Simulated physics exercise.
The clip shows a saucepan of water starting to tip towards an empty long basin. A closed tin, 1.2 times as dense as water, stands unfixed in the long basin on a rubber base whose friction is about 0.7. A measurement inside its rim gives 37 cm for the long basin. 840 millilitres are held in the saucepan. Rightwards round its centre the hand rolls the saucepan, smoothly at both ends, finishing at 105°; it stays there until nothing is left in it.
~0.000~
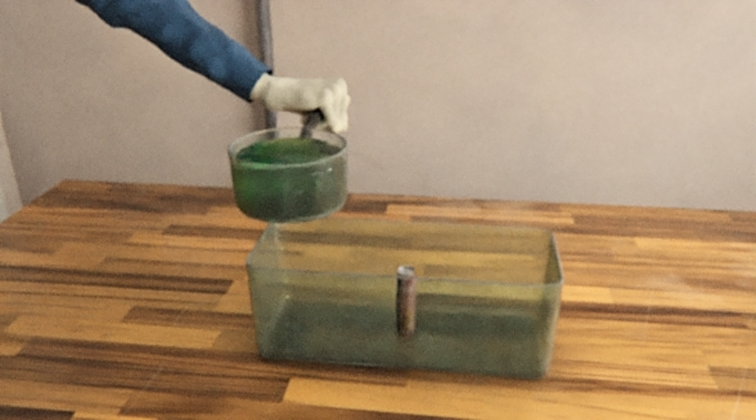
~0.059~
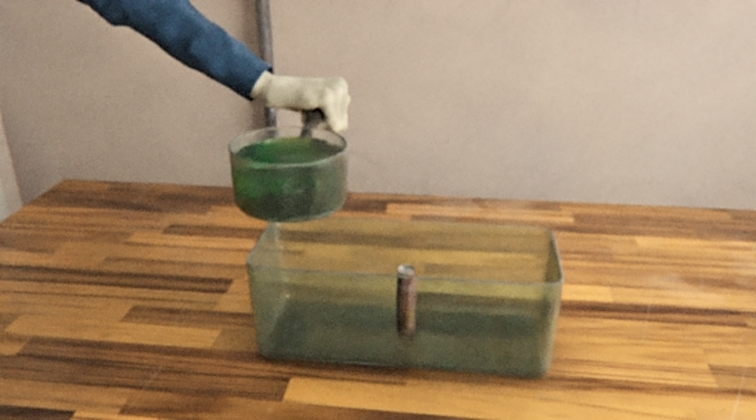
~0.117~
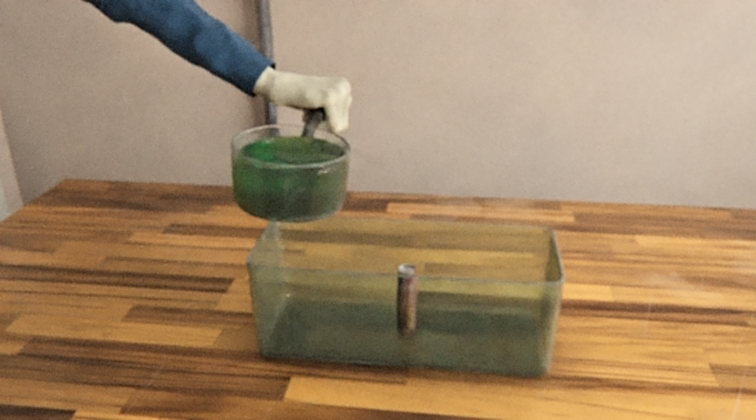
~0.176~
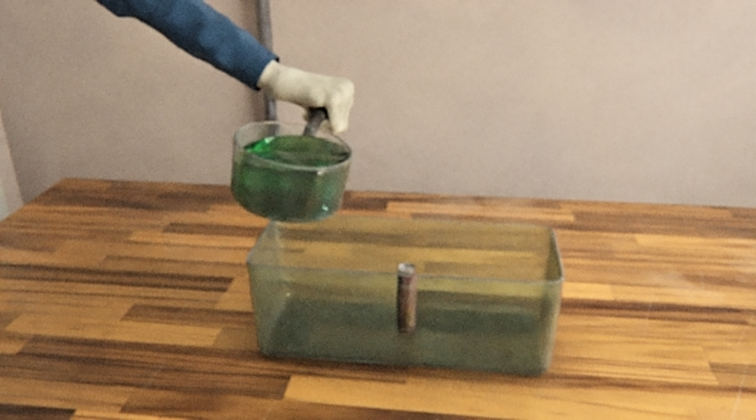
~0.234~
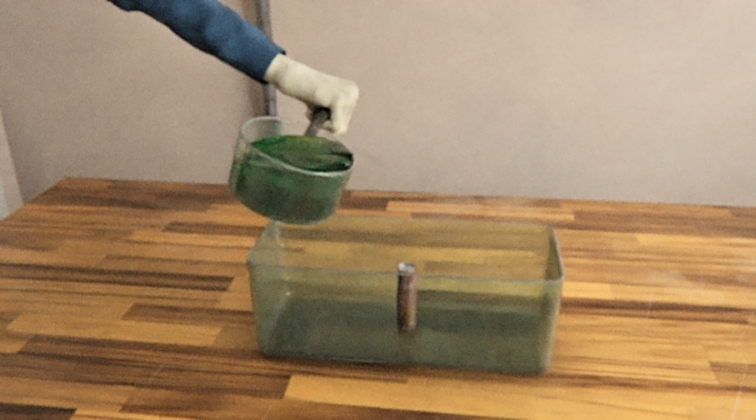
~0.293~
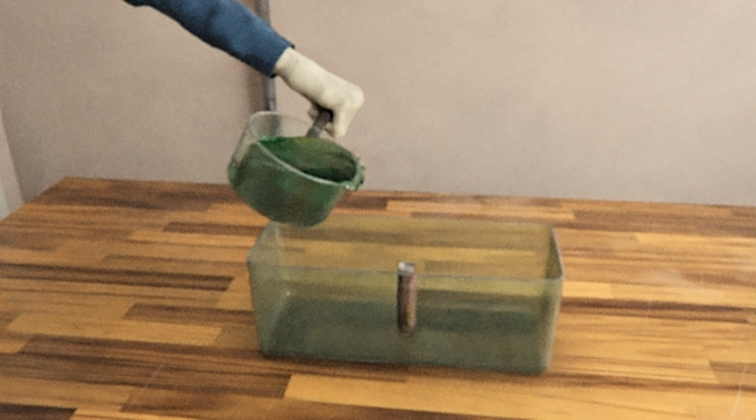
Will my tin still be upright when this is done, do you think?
It's down.
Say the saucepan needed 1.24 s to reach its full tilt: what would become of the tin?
It stays steady, then.
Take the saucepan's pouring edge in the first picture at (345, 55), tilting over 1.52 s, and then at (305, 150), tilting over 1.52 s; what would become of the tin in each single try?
Try 1: Still standing; try 2: Still standing.
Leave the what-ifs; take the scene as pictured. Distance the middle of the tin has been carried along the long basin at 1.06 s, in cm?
The tin has gone some 7 cm.
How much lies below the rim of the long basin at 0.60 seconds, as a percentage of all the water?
46 %, roughly.
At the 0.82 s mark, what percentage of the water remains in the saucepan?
5 in a hundred, give or take.
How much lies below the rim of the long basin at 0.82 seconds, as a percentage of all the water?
It works out near 92 per cent.
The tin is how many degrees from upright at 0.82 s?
Lean: Around 55° from upright.
By 0.60 s the tilt is 88° and 30 per cent is still to pour; the tin stands where it began.
By 0.82 s the tilt is 105° and 5 per cent is still to pour; the tin leans 57°.
By 1.06 s the tilt is 105° and 0 per cent is still to pour; the tin lies on its side.
By 1.31 s the tilt is 105° and 0 per cent is still to pour; the tin lies on its side.
At rest the tin lies on its side.
